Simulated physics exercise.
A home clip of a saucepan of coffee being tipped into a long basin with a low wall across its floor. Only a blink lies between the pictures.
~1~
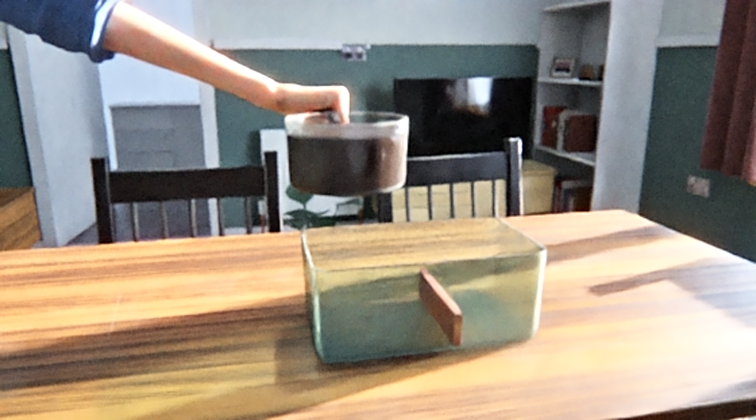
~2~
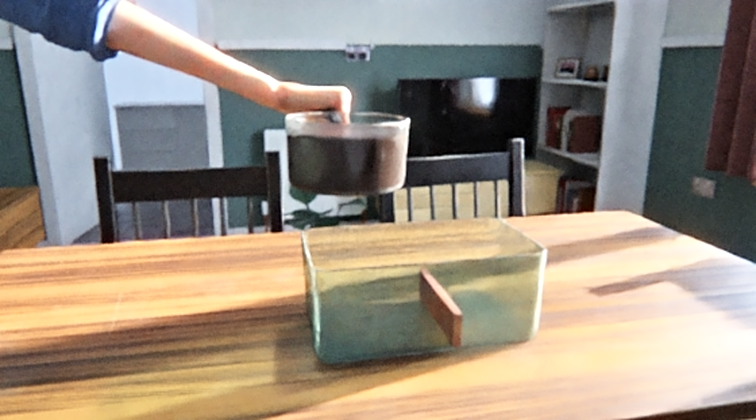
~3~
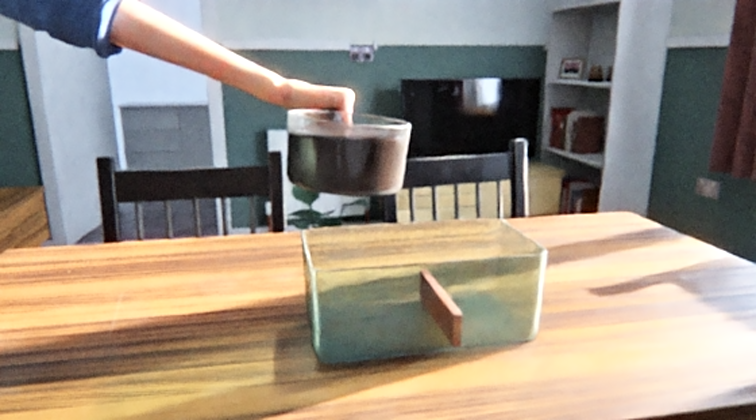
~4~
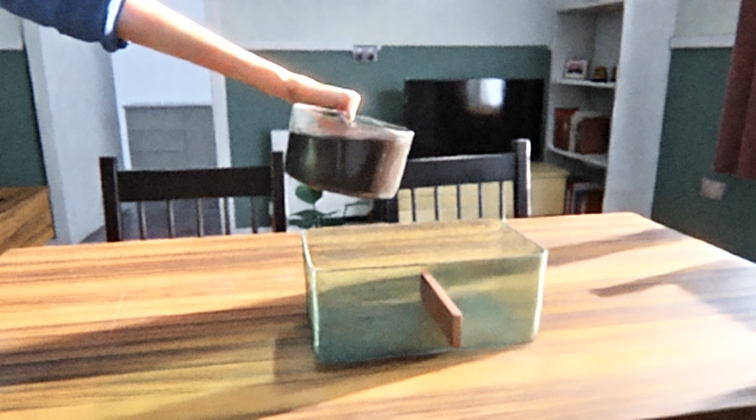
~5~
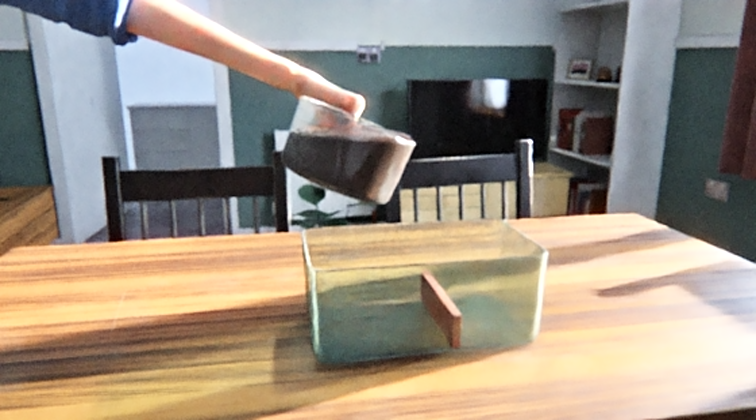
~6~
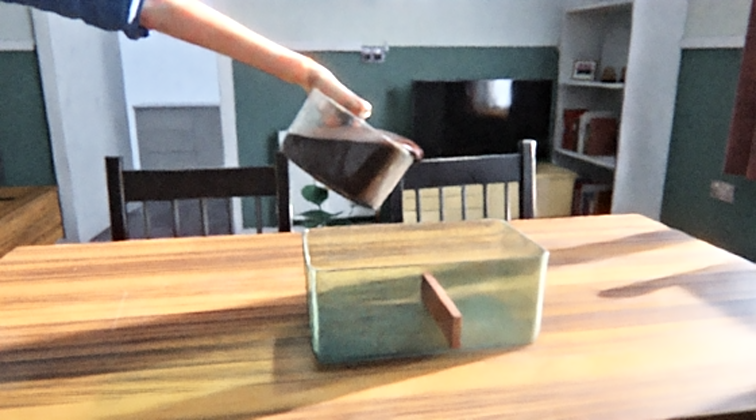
A hand tilts a clear pan of dark liquid rightward above a long glass basin.
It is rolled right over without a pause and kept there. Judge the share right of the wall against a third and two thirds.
In the end between a third and two thirds is right of the wall.
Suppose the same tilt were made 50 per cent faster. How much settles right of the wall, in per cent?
Near 30 %.
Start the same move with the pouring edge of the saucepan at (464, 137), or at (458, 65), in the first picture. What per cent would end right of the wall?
About 70 and 65 per cent.
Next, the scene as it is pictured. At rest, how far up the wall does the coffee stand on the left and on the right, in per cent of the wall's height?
Near 50 on the left, 50 on the right.
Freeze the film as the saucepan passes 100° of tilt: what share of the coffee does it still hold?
Roughly 25 in a hundred.
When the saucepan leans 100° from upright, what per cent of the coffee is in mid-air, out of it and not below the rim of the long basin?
Near 35 %.
A moment on, the saucepan is tipped right over and 25 per cent is still to pour, 8 is left of the wall and 32 right of it.
Next, the saucepan is tipped right over and 4 per cent is still to pour, 44 is left of the wall and 43 right of it.
Then the saucepan is tipped right over and 0 per cent is still to pour, 55 is left of the wall and 42 right of it.
Later the saucepan is tipped right over and 0 per cent is still to pour, 57 is left of the wall and 41 right of it.
At rest 57 per cent lies left of the wall, 41 right of it and 2 outside.
